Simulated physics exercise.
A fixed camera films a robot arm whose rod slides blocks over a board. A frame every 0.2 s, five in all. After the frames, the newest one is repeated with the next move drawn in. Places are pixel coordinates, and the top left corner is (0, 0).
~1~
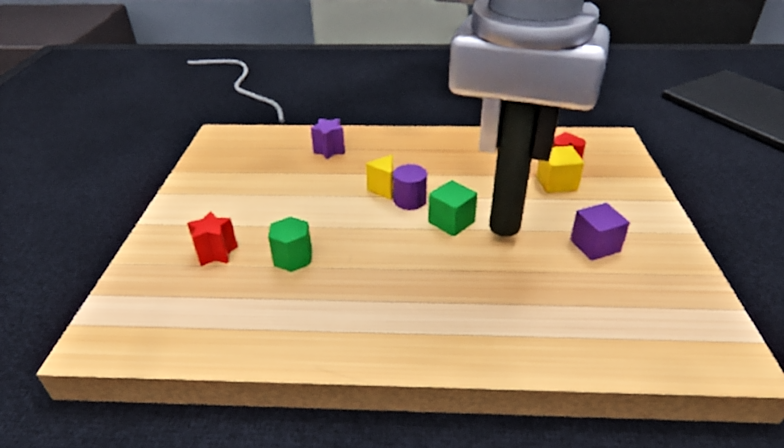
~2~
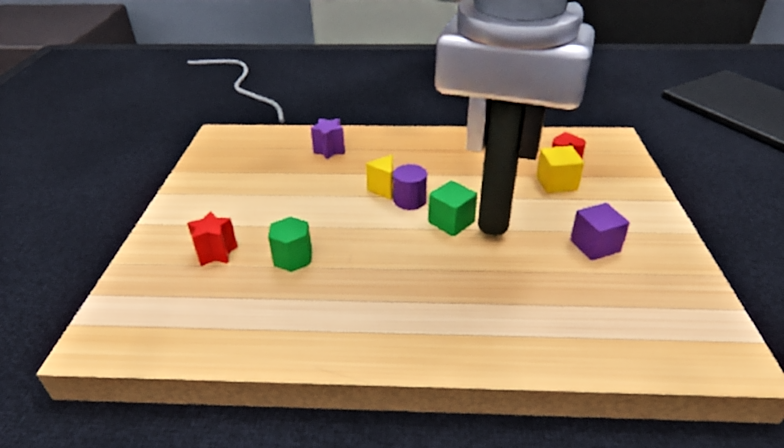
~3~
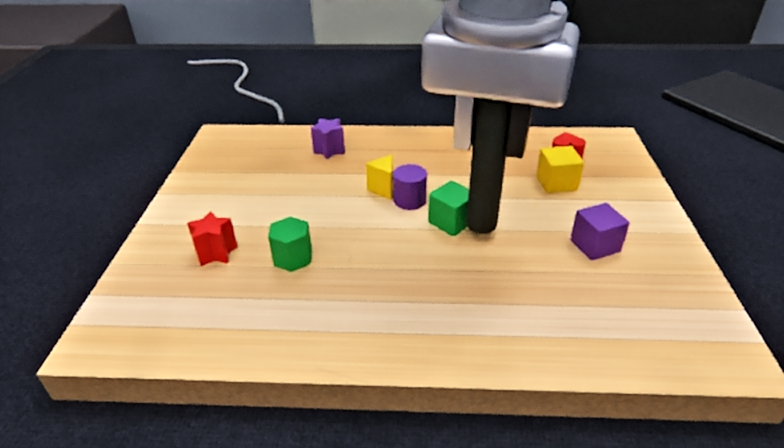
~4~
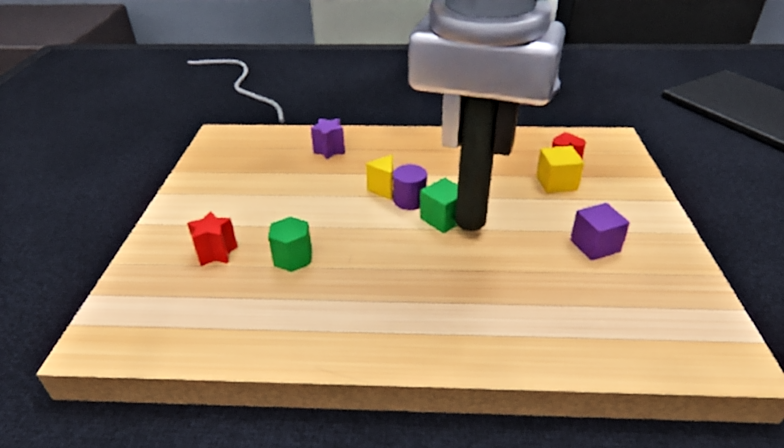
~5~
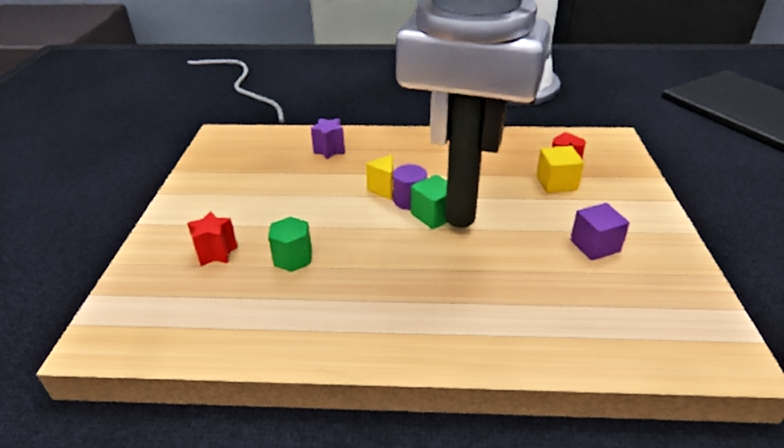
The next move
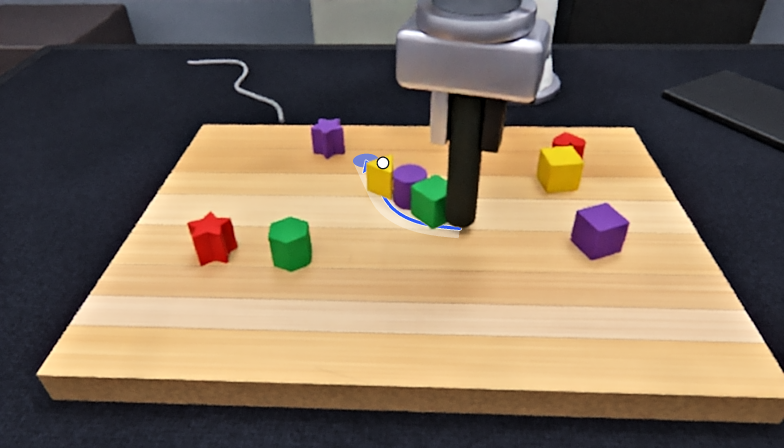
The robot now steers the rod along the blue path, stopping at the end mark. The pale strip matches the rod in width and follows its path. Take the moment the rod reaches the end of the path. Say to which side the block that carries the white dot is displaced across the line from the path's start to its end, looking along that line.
Left-hand side.
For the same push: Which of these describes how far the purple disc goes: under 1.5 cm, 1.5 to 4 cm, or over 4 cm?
Once the path ends, it will sit over 4 cm from where it is now.
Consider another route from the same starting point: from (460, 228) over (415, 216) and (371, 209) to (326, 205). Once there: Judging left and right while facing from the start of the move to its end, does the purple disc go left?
My answer is no.
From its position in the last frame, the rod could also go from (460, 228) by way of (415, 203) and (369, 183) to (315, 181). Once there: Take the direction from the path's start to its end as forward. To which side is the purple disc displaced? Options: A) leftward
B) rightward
(B)
Path on the board, from (460, 228) by way of (404, 216) and (379, 188) to (366, 160); the dot is on the yellow triangular piece.
The first path, step by step. One third of the way, rod at (404, 208); yellow triangular piece at (364, 155); purple disc at (390, 153); green square block at (396, 170), turned 35° clockwise.
Two thirds of the way, rod at (379, 179); yellow triangular piece at (356, 153); purple disc at (389, 130); green square block at (384, 145), turned 45° clockwise.
At the end, rod at (365, 152); purple star in place; yellow triangular piece at (348, 151), turned 15° anticlockwise; purple disc at (401, 112); green square block at (383, 123), turned 85° clockwise.
